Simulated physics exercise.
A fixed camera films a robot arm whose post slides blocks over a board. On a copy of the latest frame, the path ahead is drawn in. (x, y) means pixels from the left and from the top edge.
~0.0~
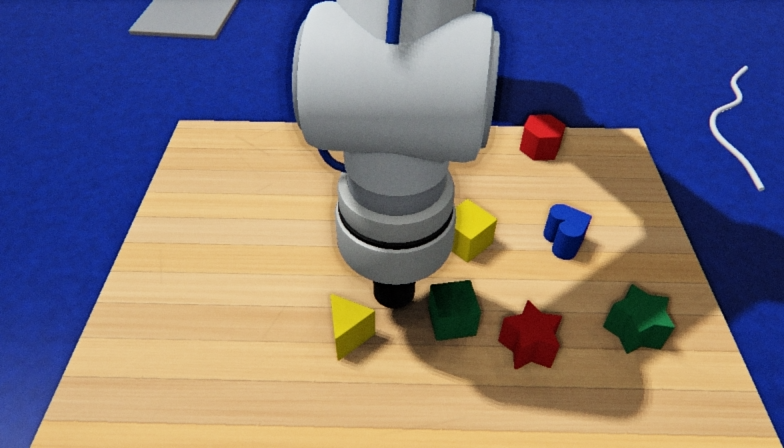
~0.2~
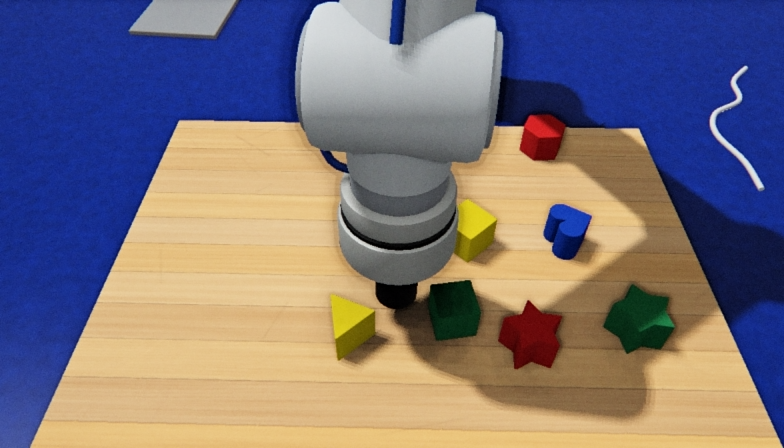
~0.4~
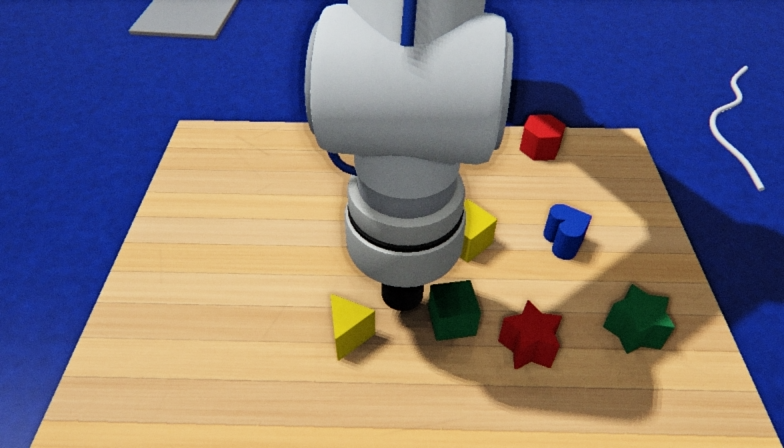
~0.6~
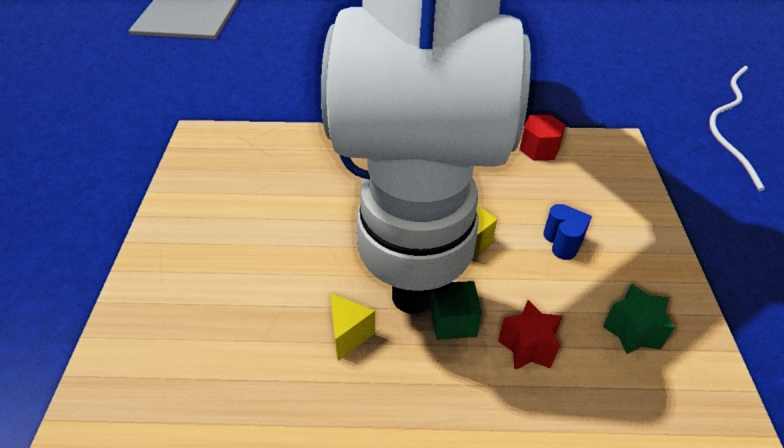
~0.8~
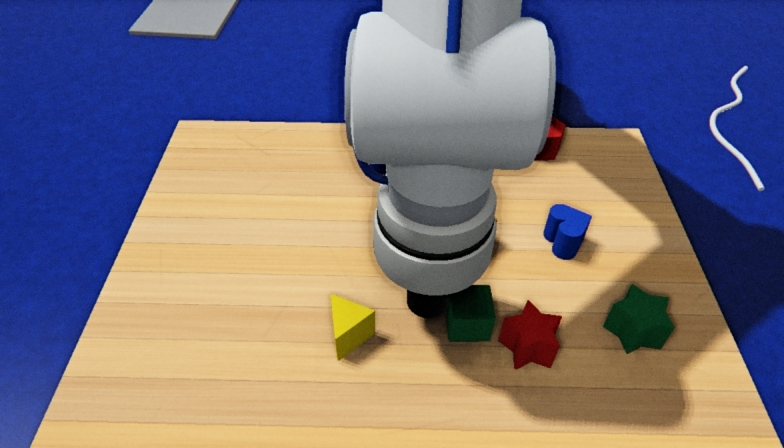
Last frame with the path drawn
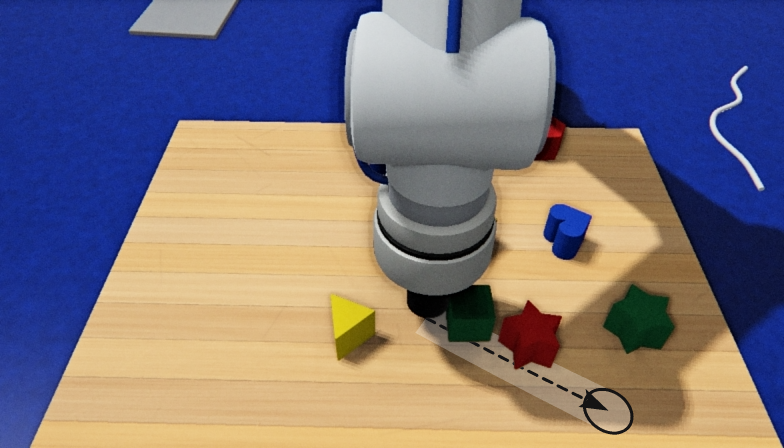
Grey robot arm moving right across a wooden board of coloured blocks, its black tip pushing the green cube slightly right.
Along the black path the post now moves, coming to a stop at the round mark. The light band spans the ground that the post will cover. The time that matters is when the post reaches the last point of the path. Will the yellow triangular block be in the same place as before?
I believe so.
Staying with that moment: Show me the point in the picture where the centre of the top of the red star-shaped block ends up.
Located at (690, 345).
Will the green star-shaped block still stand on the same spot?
In short: No.
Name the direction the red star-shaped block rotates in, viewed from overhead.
From the top: Counterclockwise.
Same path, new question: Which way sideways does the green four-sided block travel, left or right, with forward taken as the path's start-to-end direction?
Over to the left.
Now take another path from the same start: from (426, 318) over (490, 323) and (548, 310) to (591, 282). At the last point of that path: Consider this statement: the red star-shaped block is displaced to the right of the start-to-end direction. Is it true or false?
True - the claim holds.
The drawn path runs in a line from (426, 318) to (608, 411).
On the path given first. One third of the way, post (486, 331); green four-sided block (533, 331); red star-shaped block (582, 337), turned 40° anticlockwise.
Two thirds of the way, post (549, 362); green four-sided block (598, 355); red star-shaped block (643, 345), turned 60° anticlockwise; green star-shaped block (650, 308), turned 10° anticlockwise.
At the end, post (617, 395); yellow triangular block not moved; green four-sided block (665, 375), turned 40° anticlockwise; red star-shaped block (690, 345), turned 90° anticlockwise; green star-shaped block (666, 304), turned 50° anticlockwise.
